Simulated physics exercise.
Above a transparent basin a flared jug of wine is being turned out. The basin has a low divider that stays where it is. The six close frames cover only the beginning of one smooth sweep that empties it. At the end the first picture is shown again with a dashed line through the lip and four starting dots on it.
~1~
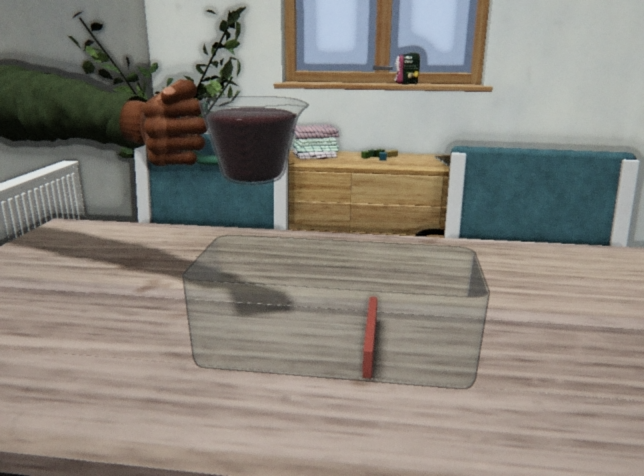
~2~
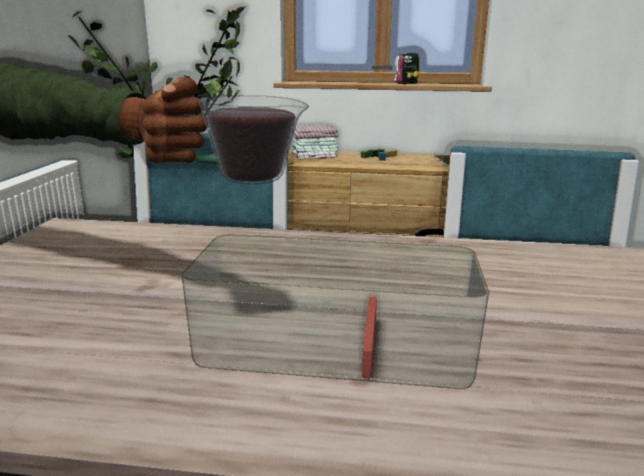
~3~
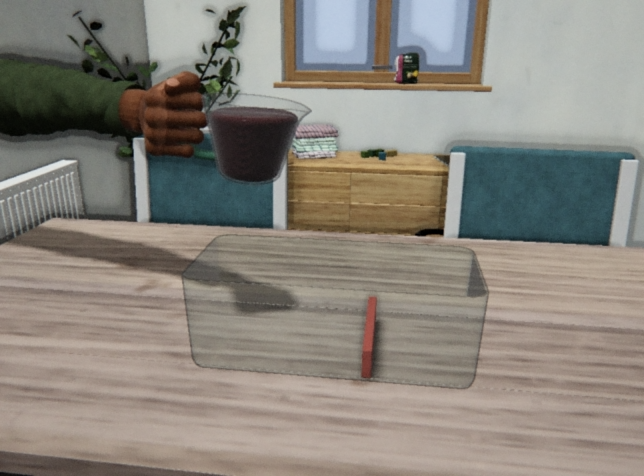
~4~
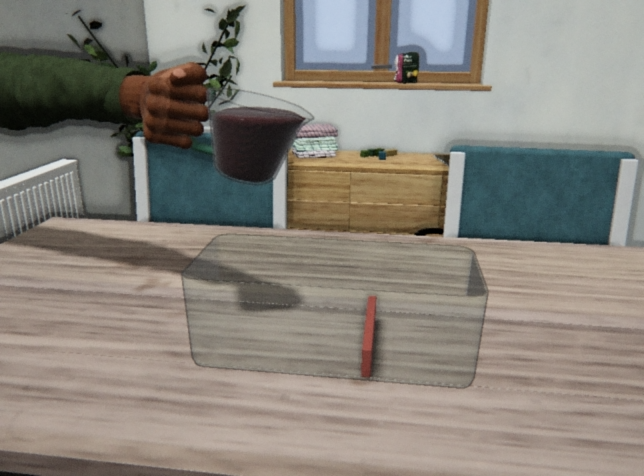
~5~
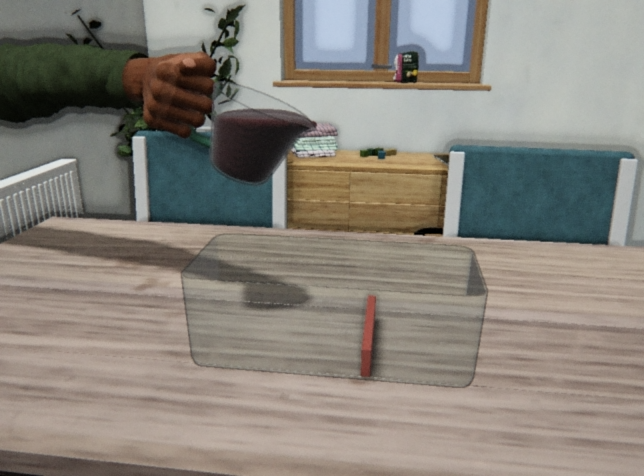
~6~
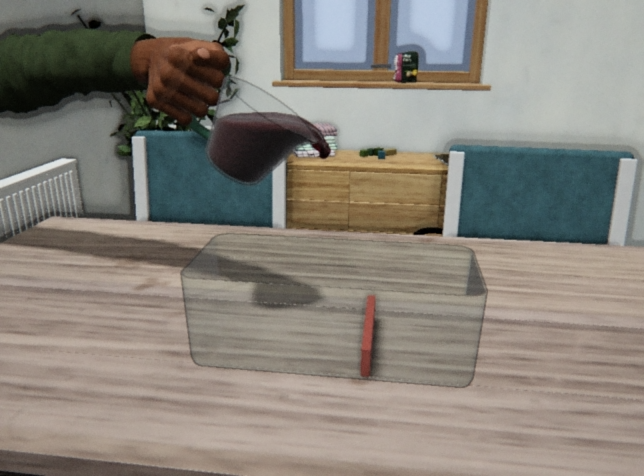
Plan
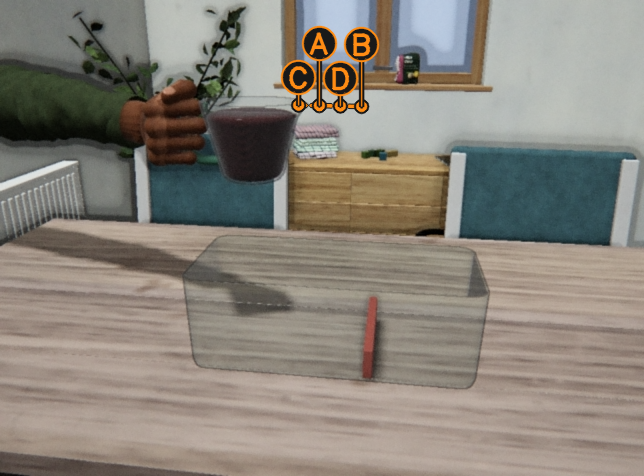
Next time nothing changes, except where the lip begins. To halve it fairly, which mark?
The best place is A.
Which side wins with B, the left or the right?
The right side.
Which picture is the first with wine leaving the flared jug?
In picture 5.
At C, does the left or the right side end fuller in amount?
The left side.
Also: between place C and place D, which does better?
D.
In orange, A at (319, 105); B at (361, 106); C at (298, 105); D at (340, 106).
Choosing A, about 56 % ends left of the wall and 43 % right of it.
Choosing B, about 12 % ends left of the wall and 87 % right of it.
Choosing C, about 85 % ends left of the wall and 12 % right of it; 3 % is lost outside.
Choosing D, about 24 % ends left of the wall and 75 % right of it.
